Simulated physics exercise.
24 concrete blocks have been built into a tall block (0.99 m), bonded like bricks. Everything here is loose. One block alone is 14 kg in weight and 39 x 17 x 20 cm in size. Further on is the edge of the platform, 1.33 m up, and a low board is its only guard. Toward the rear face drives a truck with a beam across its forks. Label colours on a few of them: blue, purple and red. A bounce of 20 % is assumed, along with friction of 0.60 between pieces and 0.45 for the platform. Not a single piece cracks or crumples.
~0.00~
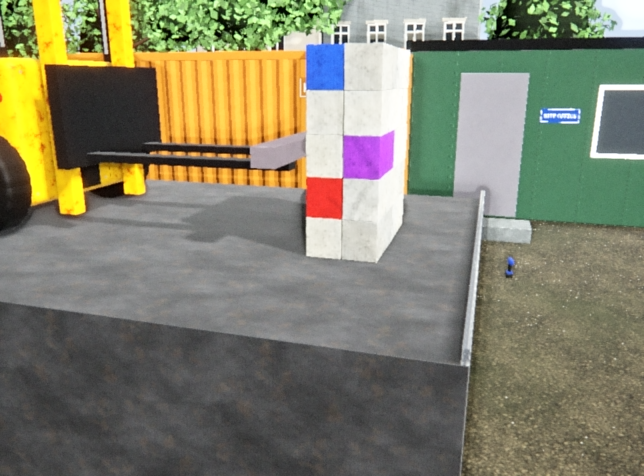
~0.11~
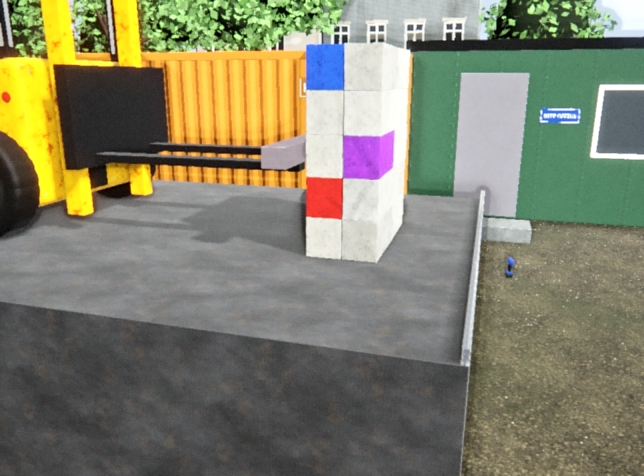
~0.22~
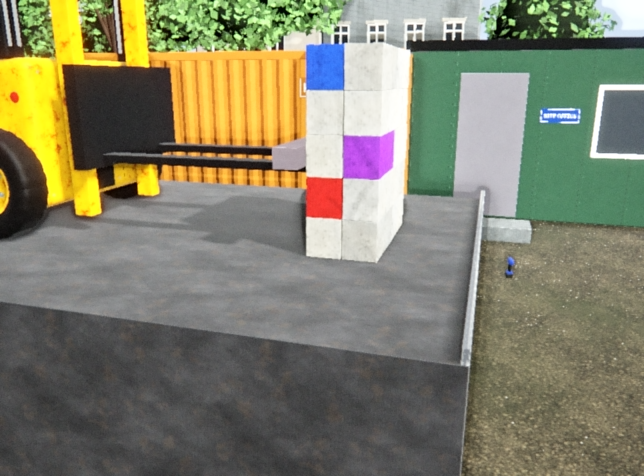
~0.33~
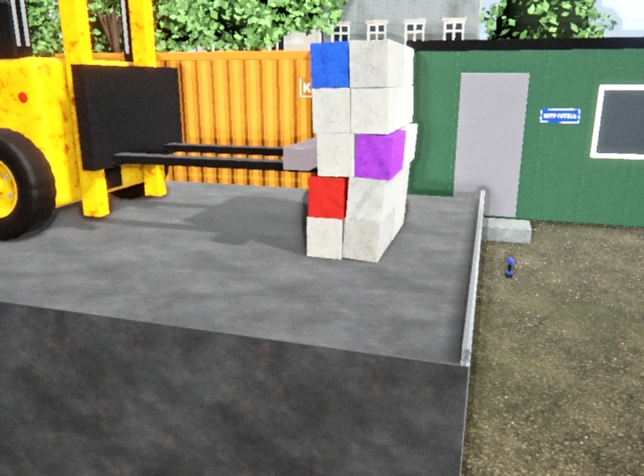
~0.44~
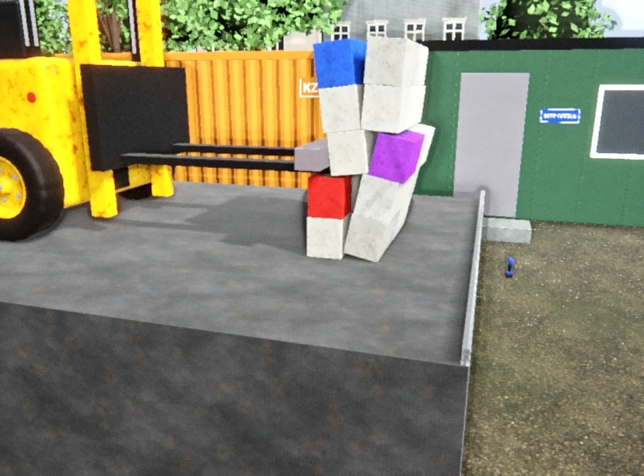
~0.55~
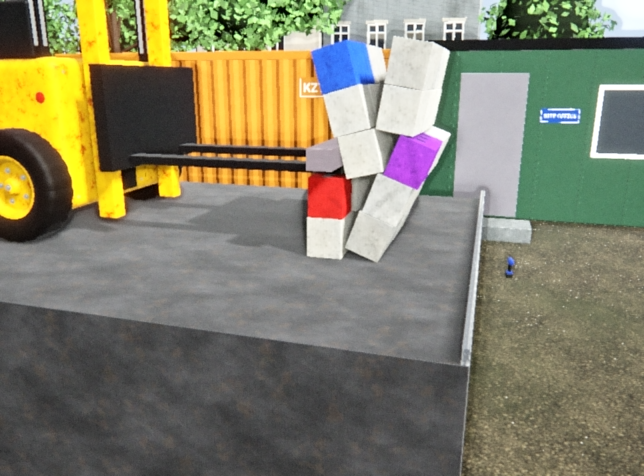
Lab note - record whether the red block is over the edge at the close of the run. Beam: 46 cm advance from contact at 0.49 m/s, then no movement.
Result: Not over the edge.
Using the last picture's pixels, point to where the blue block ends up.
About (333, 144).
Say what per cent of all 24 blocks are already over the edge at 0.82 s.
By then 0 %.
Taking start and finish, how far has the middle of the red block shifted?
It ends some 0 cm from where it began.
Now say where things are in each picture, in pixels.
In the first frame (we follow the side turned to the camera), beam (264, 158) 11 cm from the stack; red block (323, 199); blue block (324, 67); purple block (361, 158); no piece has moved.
Beam (275, 158) 54 mm from the stack; red block (323, 199), in the second frame.
Beam (287, 159) 1 mm in; red block (323, 199), in the third frame.
Beam (298, 159) 54 mm in; red block (325, 198); purple block (373, 158) displaced 56 mm; steepest lean 4°, the block at (365, 200); 21 stirred so far, in the fourth frame.
Beam (309, 160) 11 cm in; red block (325, 199); purple block (391, 159) tipped 12°; steepest lean 12°, the block at (407, 189); 22 stirred so far, in the fifth frame.
Beam (321, 160) 16 cm in; red block (325, 199); purple block (409, 163) tipped 22°; blue block (334, 68) tipped 15°; steepest lean 22°, the block at (433, 130); 22 stirred so far, in the sixth frame.
Around 0.82 s, none of the 24 blocks over the edge, 22 disturbed; red block unmoved; purple block tipped 62°, 21 cm lower.
Around 1.32 s, 6 of the 24 blocks over the edge; red block unmoved; blue block on its side.
Finally (2.0 s), 7 of the 24 blocks over the edge; red block unmoved; purple block on its side; blue block on its side. Seen by the last camera, middles, red block near (330, 195).
